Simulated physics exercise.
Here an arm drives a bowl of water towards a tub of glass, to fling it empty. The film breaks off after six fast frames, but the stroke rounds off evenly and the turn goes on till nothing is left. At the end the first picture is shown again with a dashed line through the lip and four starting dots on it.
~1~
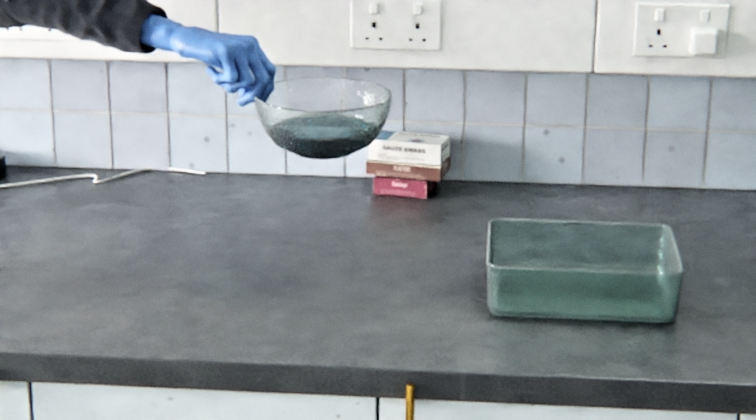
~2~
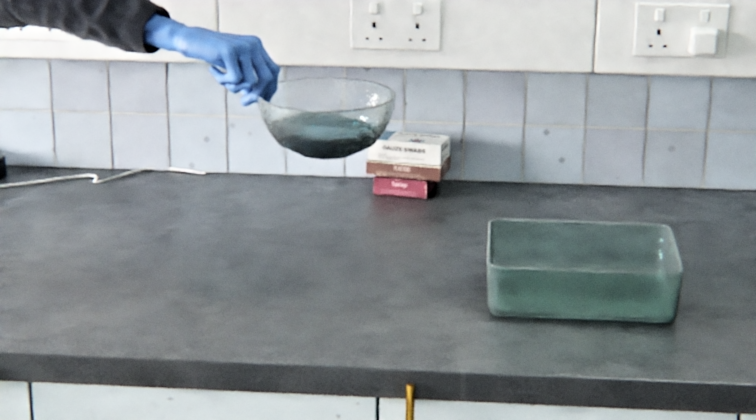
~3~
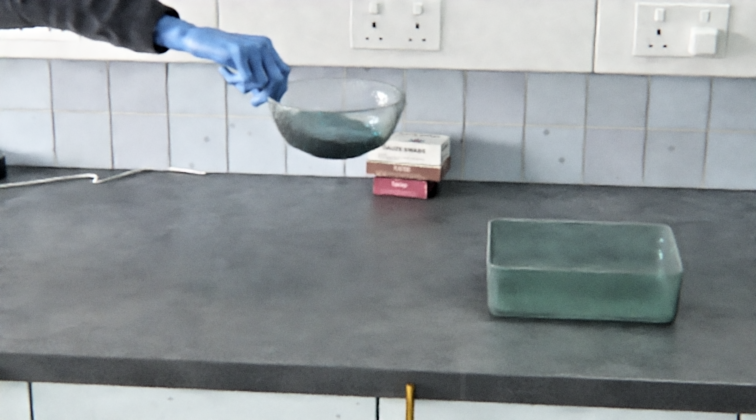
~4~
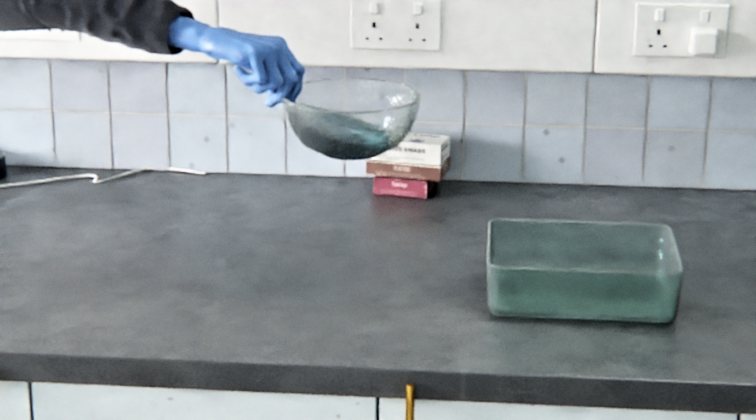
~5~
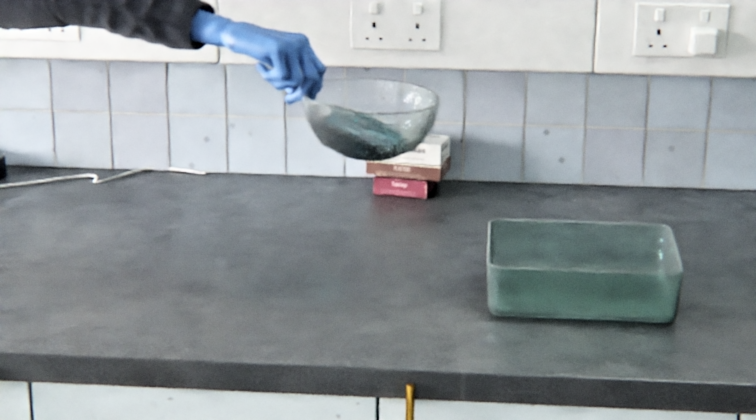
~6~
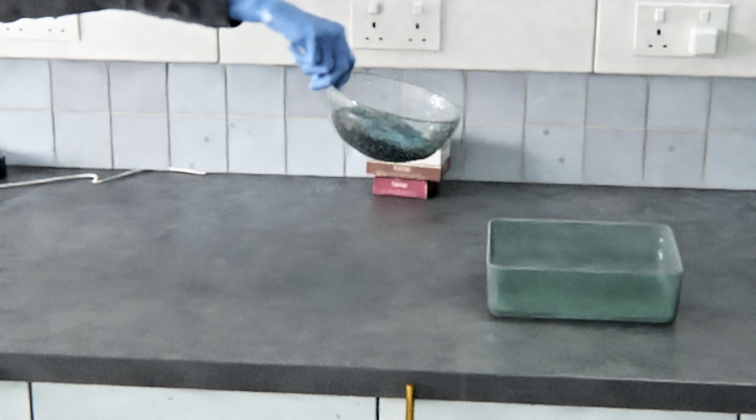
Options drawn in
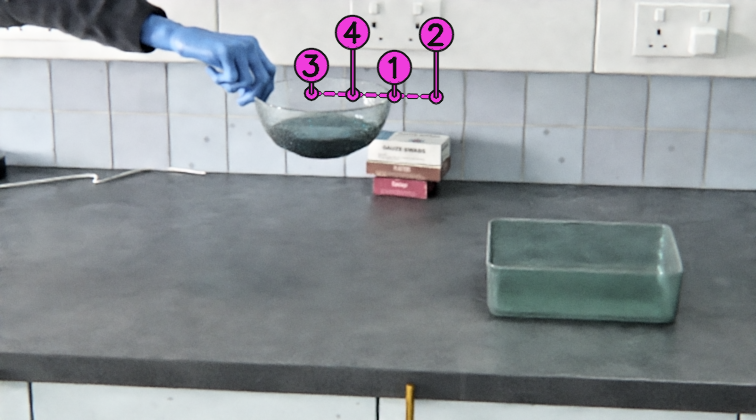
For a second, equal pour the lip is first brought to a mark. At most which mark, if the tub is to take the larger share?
4.
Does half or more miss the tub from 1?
No, that is safe.
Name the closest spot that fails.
Here it is spot 3.
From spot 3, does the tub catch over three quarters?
No, less.
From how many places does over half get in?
Three.
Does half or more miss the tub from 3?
Yes, it does.
On the marked copy, 1 at (394, 95); 2 at (436, 96); 3 at (311, 93); 4 at (352, 94).
If 1 is chosen, about 77 % lands in the tub, 7 % falls short and 16 % goes beside or beyond.
If 2 is chosen, about 78 % lands in the tub, 5 % falls short and 17 % goes beside or beyond.
If 3 is chosen, about 27 % lands in the tub, 69 % falls short and 4 % goes beside or beyond.
If 4 is chosen, about 64 % lands in the tub, 25 % falls short and 11 % goes beside or beyond.
